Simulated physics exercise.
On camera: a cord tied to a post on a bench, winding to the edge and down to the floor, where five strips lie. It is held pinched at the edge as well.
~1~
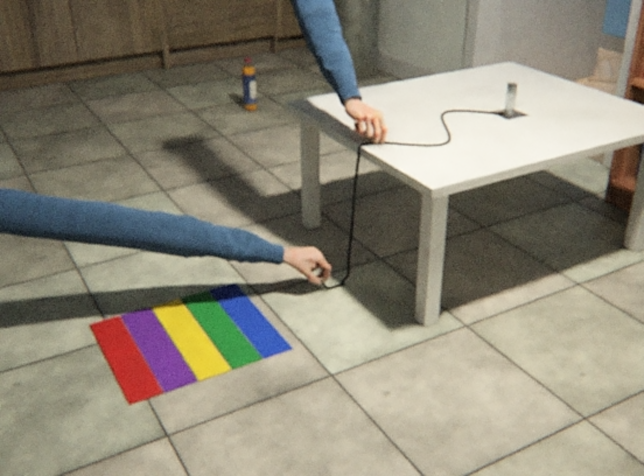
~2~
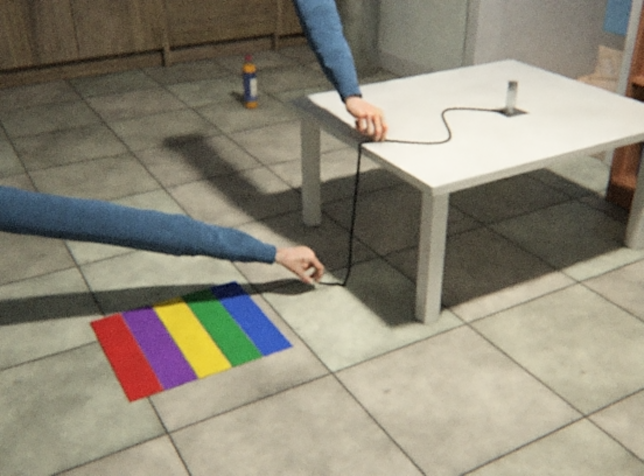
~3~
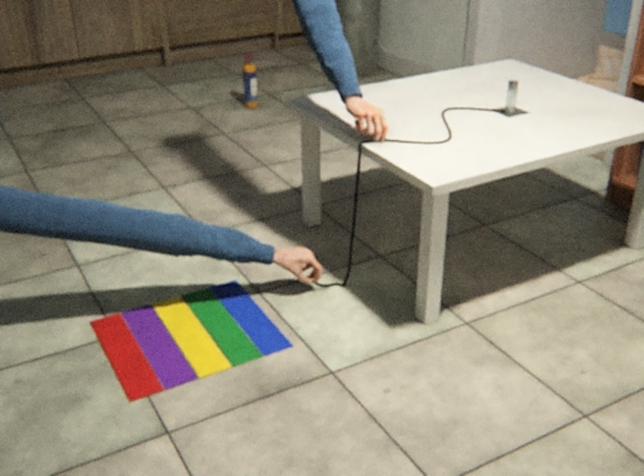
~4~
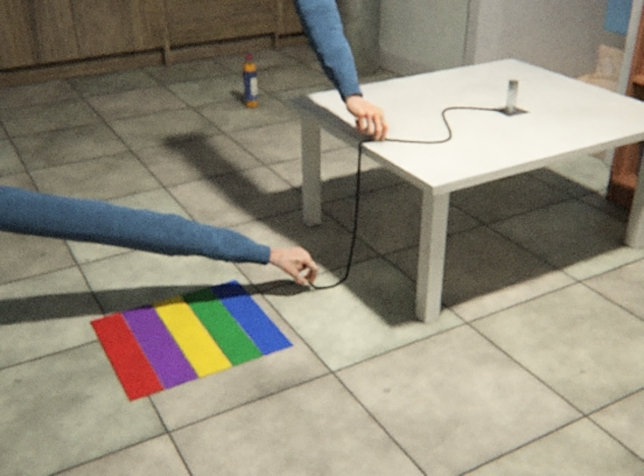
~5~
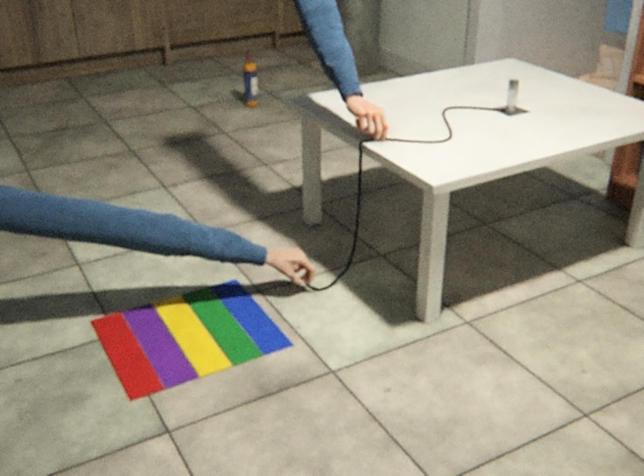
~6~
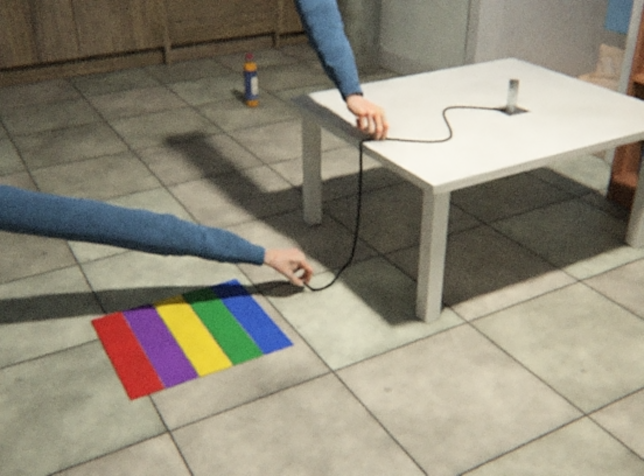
The lower hand, holding the end of a dark cord near the floor, shifts slightly left toward the blue strip, beside green, yellow, purple and red. The hanging cord bows into a rounder curve, while the other hand keeps it pinched at the white table's edge and the winding stretch to the post barely changes.
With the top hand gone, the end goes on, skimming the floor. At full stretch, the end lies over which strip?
Over the purple strip.
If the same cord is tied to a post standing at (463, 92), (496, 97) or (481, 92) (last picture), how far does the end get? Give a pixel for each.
Roughly (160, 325), (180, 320) and (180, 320).
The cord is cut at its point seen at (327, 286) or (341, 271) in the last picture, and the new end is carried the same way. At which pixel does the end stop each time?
First try near (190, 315), second near (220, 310).
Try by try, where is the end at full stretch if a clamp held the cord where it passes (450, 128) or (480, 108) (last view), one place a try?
Estimates in sequence: (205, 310) then (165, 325).
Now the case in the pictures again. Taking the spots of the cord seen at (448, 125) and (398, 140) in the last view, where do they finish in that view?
They go to (418, 131) and to (341, 164).
Soon after, end near (217, 309); over green.
After that, end near (178, 320); over yellow.
At the stop, end near (153, 328); over purple. It gets as far as the purple strip.
